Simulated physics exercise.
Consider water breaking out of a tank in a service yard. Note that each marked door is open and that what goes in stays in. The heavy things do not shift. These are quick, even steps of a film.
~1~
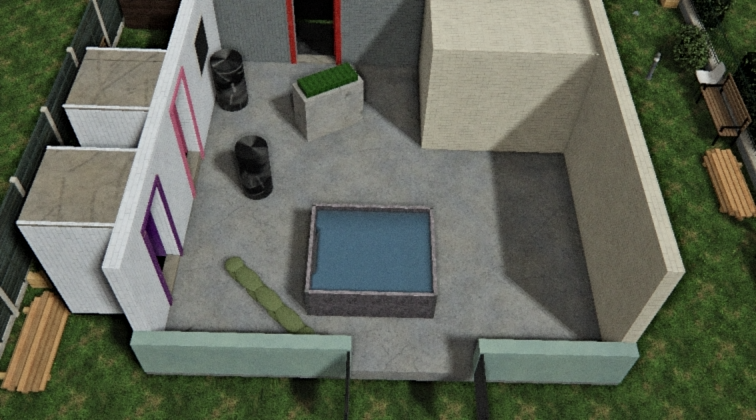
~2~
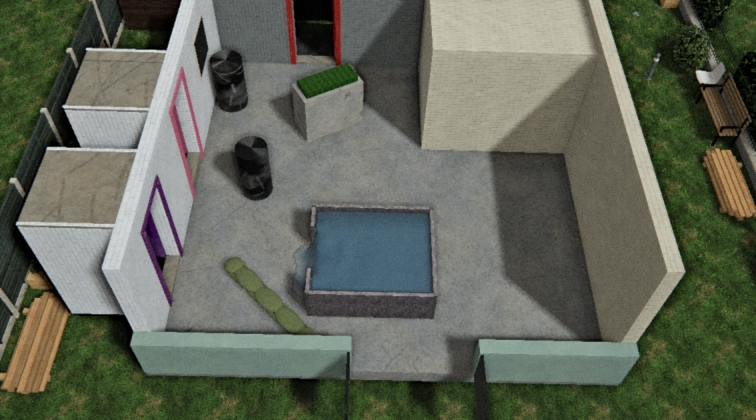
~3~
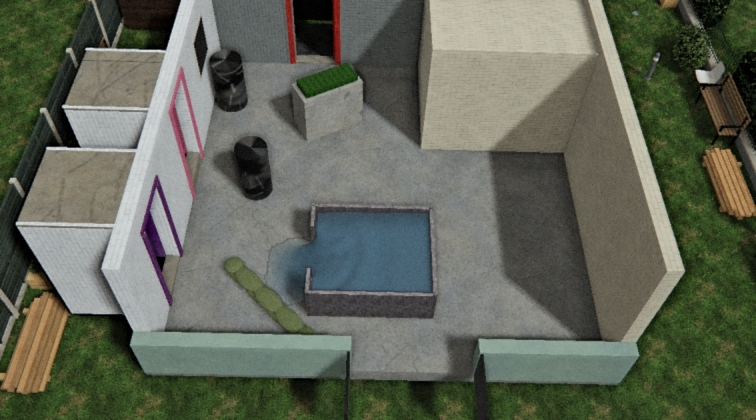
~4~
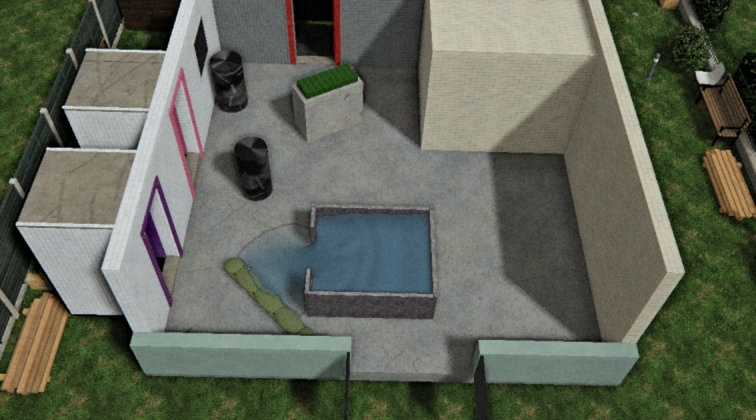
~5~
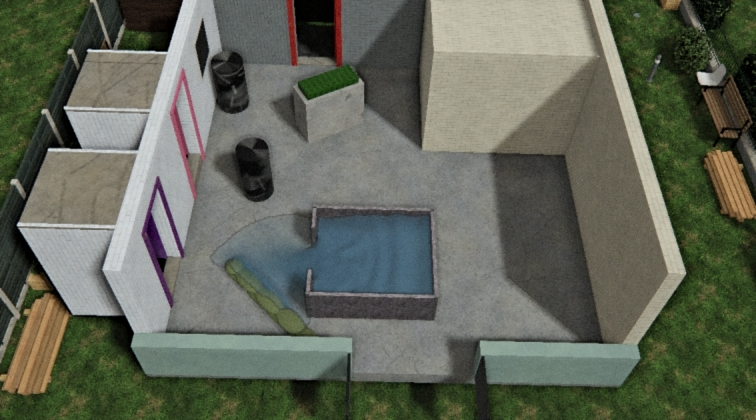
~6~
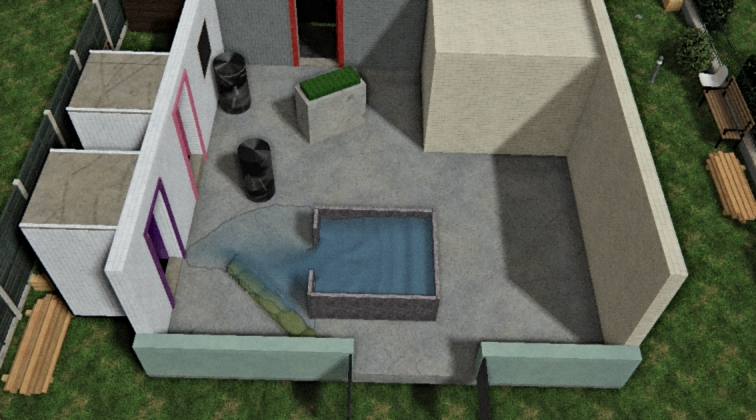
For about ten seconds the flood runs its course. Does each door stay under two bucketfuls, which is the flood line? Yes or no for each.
Pink door - yes, stays under; red door - no, it floods; purple door - no, it floods.
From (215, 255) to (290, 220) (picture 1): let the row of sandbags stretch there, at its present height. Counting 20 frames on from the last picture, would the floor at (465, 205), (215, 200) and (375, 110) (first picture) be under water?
Spared, submerged, spared.
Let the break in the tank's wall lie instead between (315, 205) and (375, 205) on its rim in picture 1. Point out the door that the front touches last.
It would be the purple-painted one.
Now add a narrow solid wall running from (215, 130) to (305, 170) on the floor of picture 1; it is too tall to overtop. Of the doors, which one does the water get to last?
That's the red door, I reckon.
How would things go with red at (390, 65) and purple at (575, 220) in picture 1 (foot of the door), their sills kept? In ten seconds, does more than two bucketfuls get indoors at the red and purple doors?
Note: Red lets too much through; purple lets in too little.
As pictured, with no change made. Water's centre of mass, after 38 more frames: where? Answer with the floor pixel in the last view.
The spot I would choose is (305, 214).
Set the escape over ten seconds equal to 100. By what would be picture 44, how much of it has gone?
It comes to around 55 per cent.
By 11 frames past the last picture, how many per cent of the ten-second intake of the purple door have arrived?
Roughly 40 per cent.
A moment on, water covers 15 % of the floor; the pink door wet at the sill, nothing in, the red door not reached, the purple door under two buckets in.
Next, water covers 25 % of the floor; the pink door wet at the sill, nothing in, the red door not reached, the purple door over two buckets in.
Then, water covers 40 % of the floor; the pink door wet at the sill, nothing in, the red door wet at the sill, nothing in, the purple door over two buckets in.
Later, water covers 55 % of the floor; the pink door wet at the sill, nothing in, the red door over two buckets in, the purple door over two buckets in.
In the end, water covers 80 % of the floor; the pink door wet at the sill, nothing in, the red door far over two buckets in, the purple door over two buckets in.
